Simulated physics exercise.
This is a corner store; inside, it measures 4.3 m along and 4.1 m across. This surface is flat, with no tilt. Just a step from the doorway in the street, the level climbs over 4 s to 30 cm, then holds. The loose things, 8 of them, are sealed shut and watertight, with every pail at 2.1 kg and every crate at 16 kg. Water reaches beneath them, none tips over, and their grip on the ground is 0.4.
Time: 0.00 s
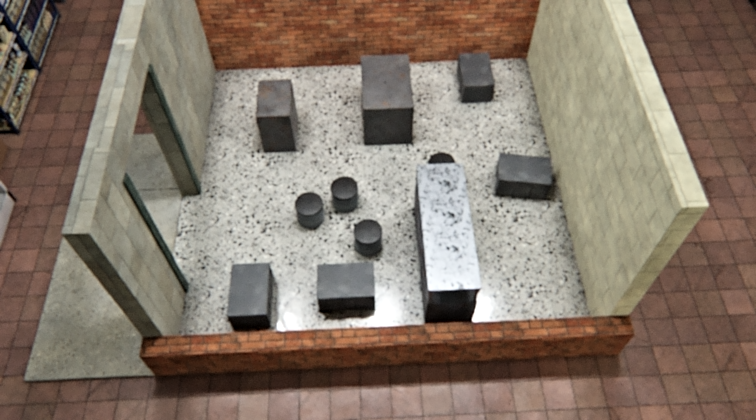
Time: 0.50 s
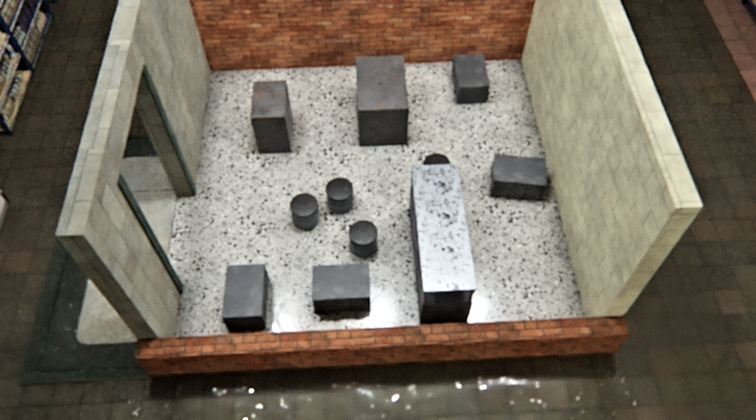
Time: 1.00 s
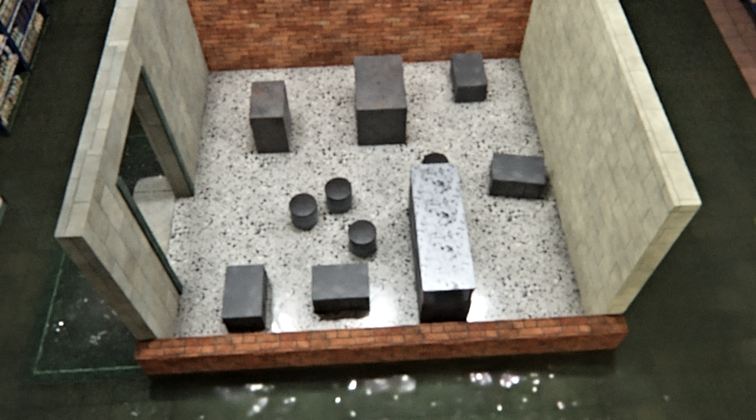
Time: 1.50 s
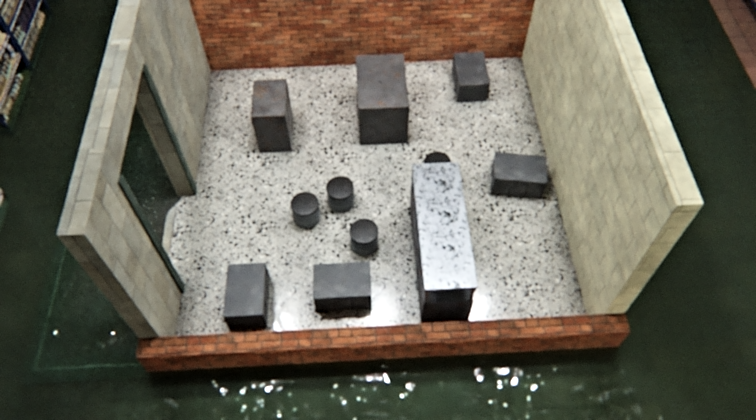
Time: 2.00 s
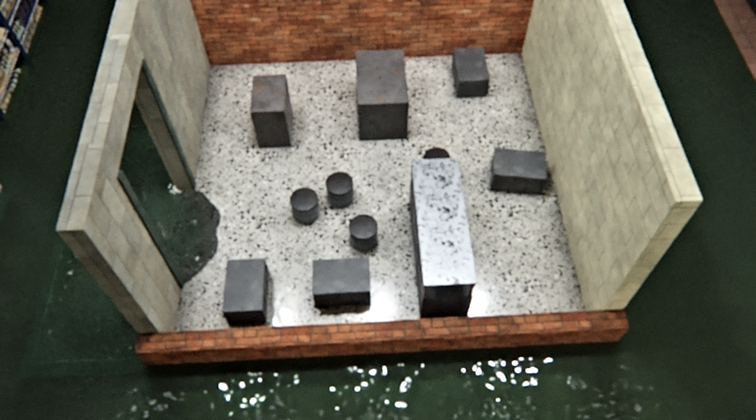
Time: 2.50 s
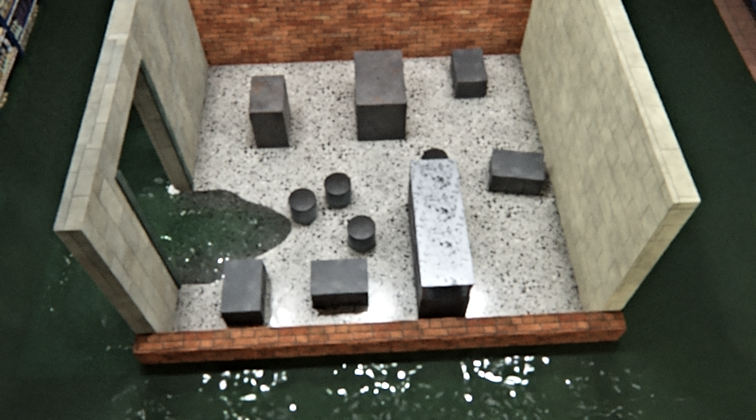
In a small corner store with brick and pale block walls, grey blocks and short cylinders stand on a speckled floor. Outside, dark green water covers the reddish tiles and deepens around the walls. It then enters through the left doorway and spreads rightward in a rounded patch, while the objects stay put.
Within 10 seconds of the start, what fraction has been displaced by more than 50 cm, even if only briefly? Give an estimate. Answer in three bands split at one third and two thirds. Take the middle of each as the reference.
Two thirds or more.
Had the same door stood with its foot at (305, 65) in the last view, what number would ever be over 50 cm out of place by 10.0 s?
4.
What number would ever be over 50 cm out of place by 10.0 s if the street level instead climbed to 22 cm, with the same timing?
The count would be 6.
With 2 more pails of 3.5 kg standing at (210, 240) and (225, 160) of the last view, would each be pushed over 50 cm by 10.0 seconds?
Note: Item 1 exceeds the limit; item 2 stays inside the limit.
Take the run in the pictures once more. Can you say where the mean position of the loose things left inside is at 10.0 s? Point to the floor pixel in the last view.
They average out to somewhere around (416, 167).
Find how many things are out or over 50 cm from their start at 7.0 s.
Tally: 5.
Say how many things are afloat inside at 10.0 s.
Count: 8.
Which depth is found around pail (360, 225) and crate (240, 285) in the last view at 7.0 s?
I'd put it at 7 cm and 12 cm respectively.
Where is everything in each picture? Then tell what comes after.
The first picture shows a pail at (309, 203), on the bottom; a crate at (525, 168) rests on the ground; 0.0 m2 under water; 0 of 8 have shifted.
The second picture shows a pail at (304, 204), on the bottom; a crate at (520, 169) rests on the ground; water covers 0.0 m2; 0 of 8 have shifted.
The third picture shows a pail at (303, 204), on the bottom; a crate at (519, 168), on the bottom; water covers 0.0 m2; 0 of 8 have shifted.
The fourth picture shows a pail at (305, 203), on the bottom; a crate at (521, 167) rests on the ground; water covers 0.0 m2; 0 of 8 have shifted.
The fifth picture shows a pail at (304, 199), on the bottom; a crate at (520, 163), on the bottom; water covers 0.3 m2; 0 of 8 have shifted.
The sixth picture shows a pail at (302, 199), on the bottom; a crate at (518, 164), on the bottom; water covers 1.0 m2; 0 of 8 have shifted.
After 3.5 s 0 of 8 are over 50 cm from their spots; 1 afloat.
After 4.5 s 2 of 8 are over 50 cm from their spots; 3 afloat.
After 7.0 s 5 of 8 are over 50 cm from their spots; 6 afloat.
After 10.0 s 8 of 8 are over 50 cm from their spots, and 8 have been at some point; 8 afloat.
